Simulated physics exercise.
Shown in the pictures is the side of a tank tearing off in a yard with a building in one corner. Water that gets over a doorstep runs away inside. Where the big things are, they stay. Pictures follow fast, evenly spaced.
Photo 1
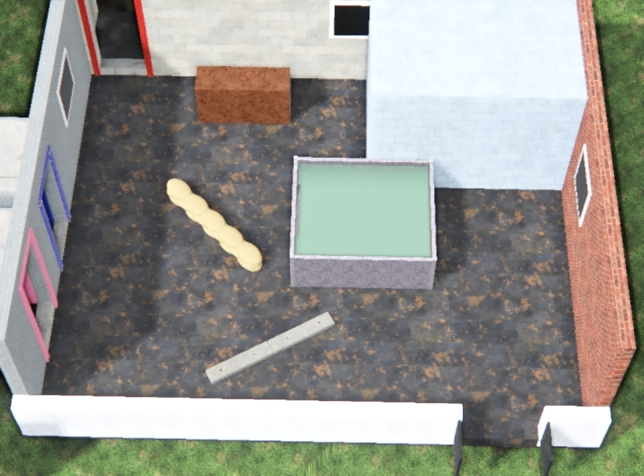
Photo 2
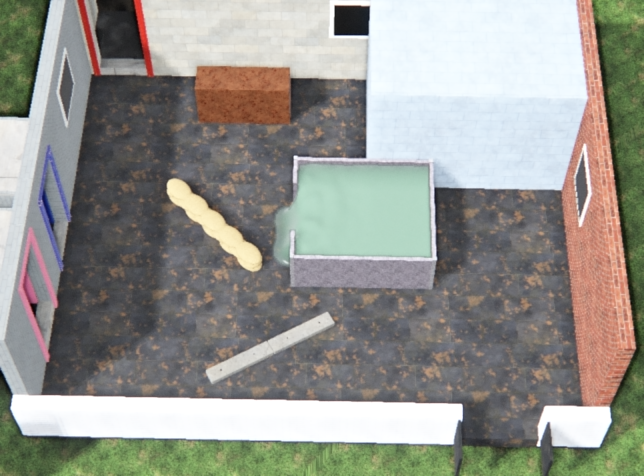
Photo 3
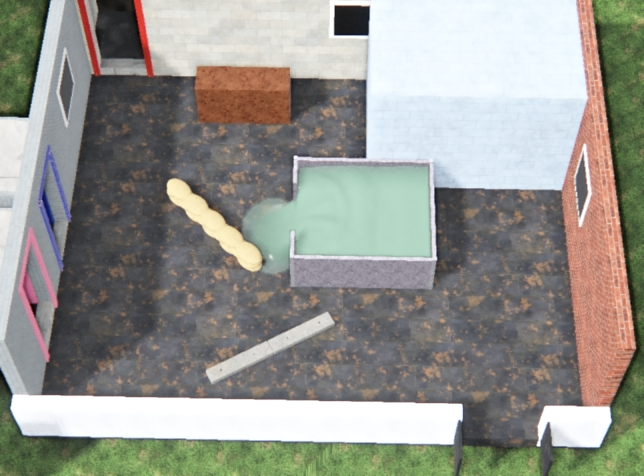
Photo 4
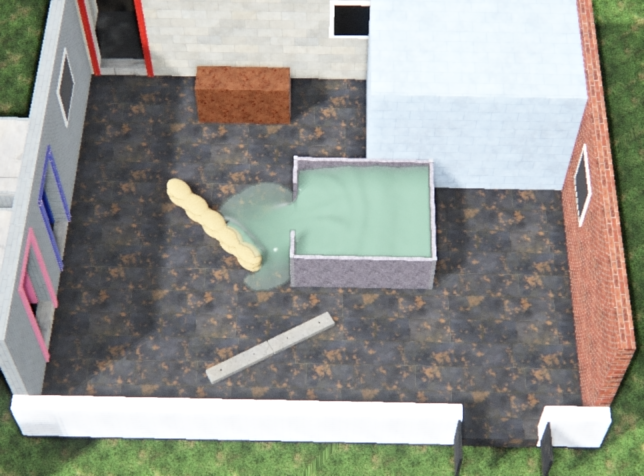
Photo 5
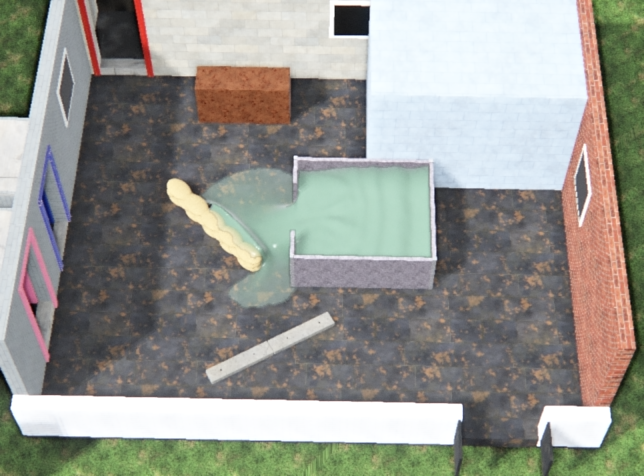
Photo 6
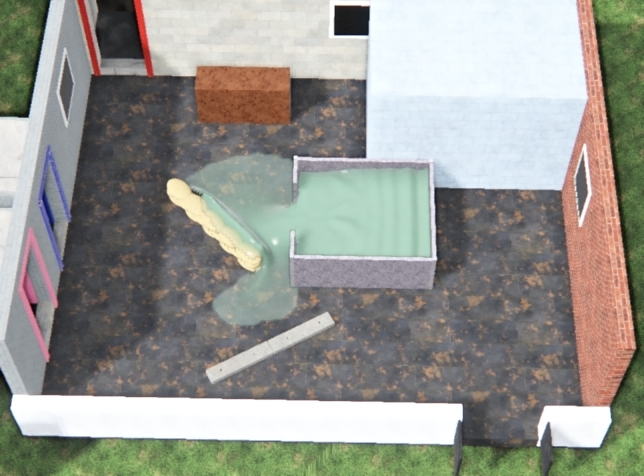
The footage shows a walled yard where green water sits in an open tank, then pours through a gap in its left side, reaches a lumpy yellow barrier, and spreads across the dark ground above and below the opening.
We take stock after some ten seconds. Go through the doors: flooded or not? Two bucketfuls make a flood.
As I see it, blue door: Above two buckets, red door: Above two buckets, pink door: Up to two buckets.
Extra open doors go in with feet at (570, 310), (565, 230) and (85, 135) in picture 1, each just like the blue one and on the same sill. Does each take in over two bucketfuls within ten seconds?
Well, the first one doesn't reach it, the next doesn't reach it, and the last overshoots.
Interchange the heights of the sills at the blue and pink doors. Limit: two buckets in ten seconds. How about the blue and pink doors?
Taking them in turn, the blue door comes in under while the pink door tops the mark.
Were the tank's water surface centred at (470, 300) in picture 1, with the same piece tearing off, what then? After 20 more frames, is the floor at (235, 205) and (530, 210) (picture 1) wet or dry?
One after the other: Flooded, dry.
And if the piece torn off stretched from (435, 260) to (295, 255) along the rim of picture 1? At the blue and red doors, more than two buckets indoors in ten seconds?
In brief, the blue door exceeds the mark and the red door remains below.
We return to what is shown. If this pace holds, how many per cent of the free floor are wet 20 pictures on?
45 %.
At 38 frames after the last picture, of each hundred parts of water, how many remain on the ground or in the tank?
I'd say around 94 per cent.
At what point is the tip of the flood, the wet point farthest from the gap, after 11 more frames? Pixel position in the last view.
Near (92, 79).
A moment on, water covers 25 % of the floor; the blue door not reached, the red door not reached, the pink door not reached.
Next, water covers 45 % of the floor; the blue door not reached, the red door under two buckets in, the pink door not reached.
Then, water covers 45 % of the floor; the blue door under two buckets in, the red door far over two buckets in, the pink door wet at the sill, nothing in.
Later, water covers 65 % of the floor; the blue door over two buckets in, the red door far over two buckets in, the pink door wet at the sill, nothing in.
In the end, water covers 80 % of the floor; the blue door over two buckets in, the red door far over two buckets in, the pink door wet at the sill, nothing in.
